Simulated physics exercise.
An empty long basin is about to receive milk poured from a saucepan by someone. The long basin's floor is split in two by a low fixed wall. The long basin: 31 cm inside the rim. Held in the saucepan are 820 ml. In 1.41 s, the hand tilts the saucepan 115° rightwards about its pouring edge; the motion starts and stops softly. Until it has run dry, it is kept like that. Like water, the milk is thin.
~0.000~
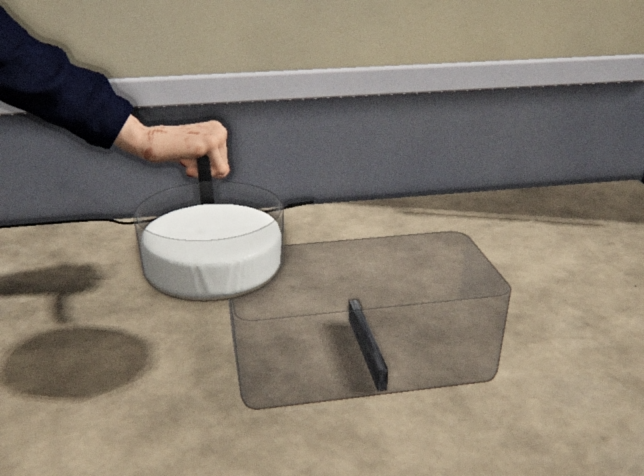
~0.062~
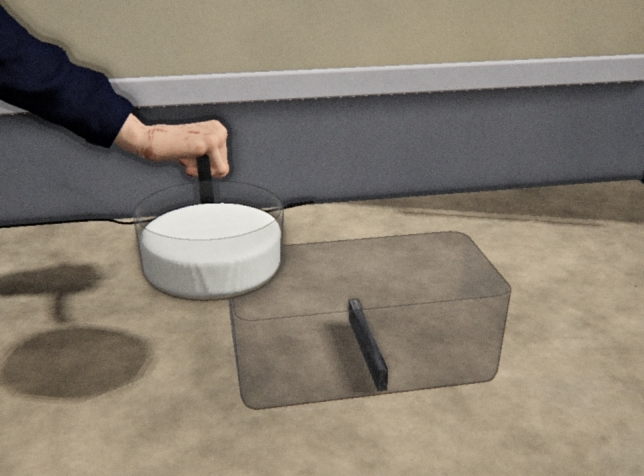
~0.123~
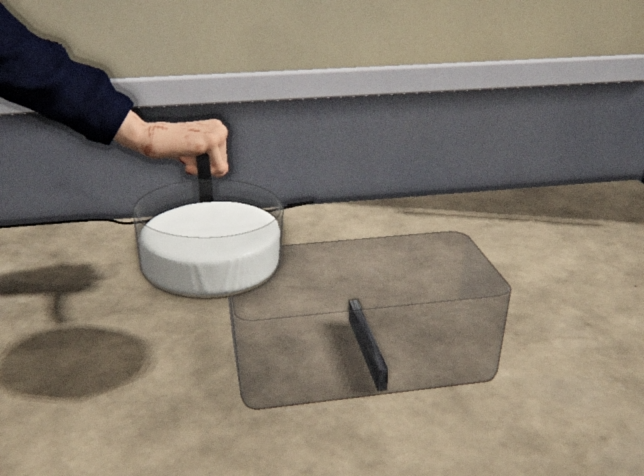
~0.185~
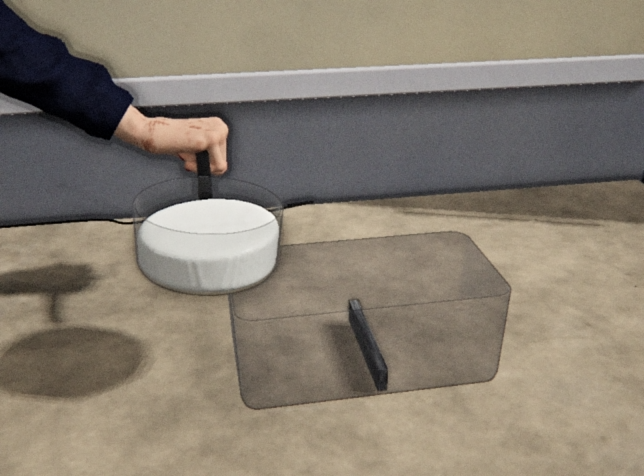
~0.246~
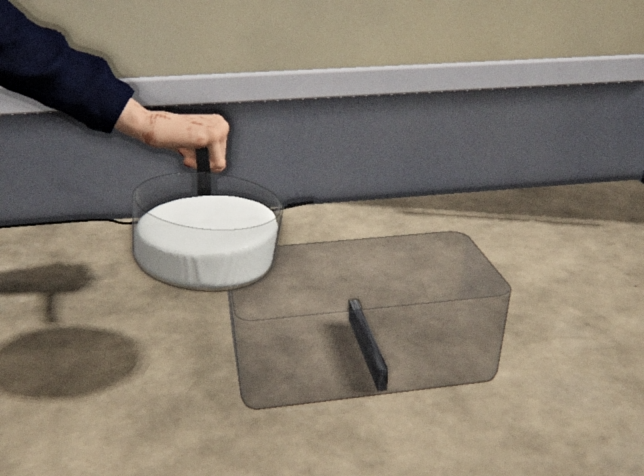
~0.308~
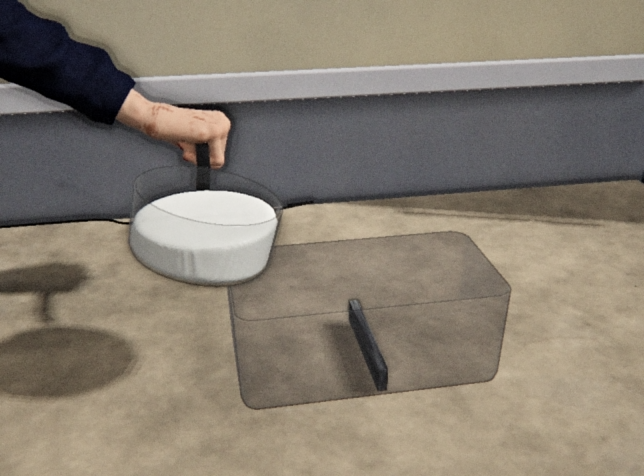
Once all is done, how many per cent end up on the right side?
Roughly 56 percent ends up on the right side.
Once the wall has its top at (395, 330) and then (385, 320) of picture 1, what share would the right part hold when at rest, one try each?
Roughly 10 per cent, then 15 per cent.
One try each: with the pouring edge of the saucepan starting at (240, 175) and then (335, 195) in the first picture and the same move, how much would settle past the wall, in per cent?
20 and 85 %.
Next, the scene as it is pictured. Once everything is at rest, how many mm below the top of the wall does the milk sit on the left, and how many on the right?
18 mm left, 10 mm right.
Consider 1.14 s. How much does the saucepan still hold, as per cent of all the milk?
Around 7 in a hundred is still there.
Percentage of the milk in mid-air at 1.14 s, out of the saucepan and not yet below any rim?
In-air share: About 12 %.
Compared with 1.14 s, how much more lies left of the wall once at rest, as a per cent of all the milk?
Around 14 per cent.
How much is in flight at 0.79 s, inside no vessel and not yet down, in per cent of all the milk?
Estimate: Some 32 % of the total.
By 0.79 s the tilt is 68° and 57 per cent is still to pour, 11 is left of the wall and 0 right of it.
By 1.14 s the tilt is 105° and 7 per cent is still to pour, 29 is left of the wall and 53 right of it.
By 1.51 s the tilt is 115° and 0 per cent is still to pour, 43 is left of the wall and 56 right of it.
By 1.91 s the tilt is 115° and 0 per cent is still to pour, 43 is left of the wall and 56 right of it.
At rest 43 per cent lies left of the wall, 56 right of it and 1 outside.
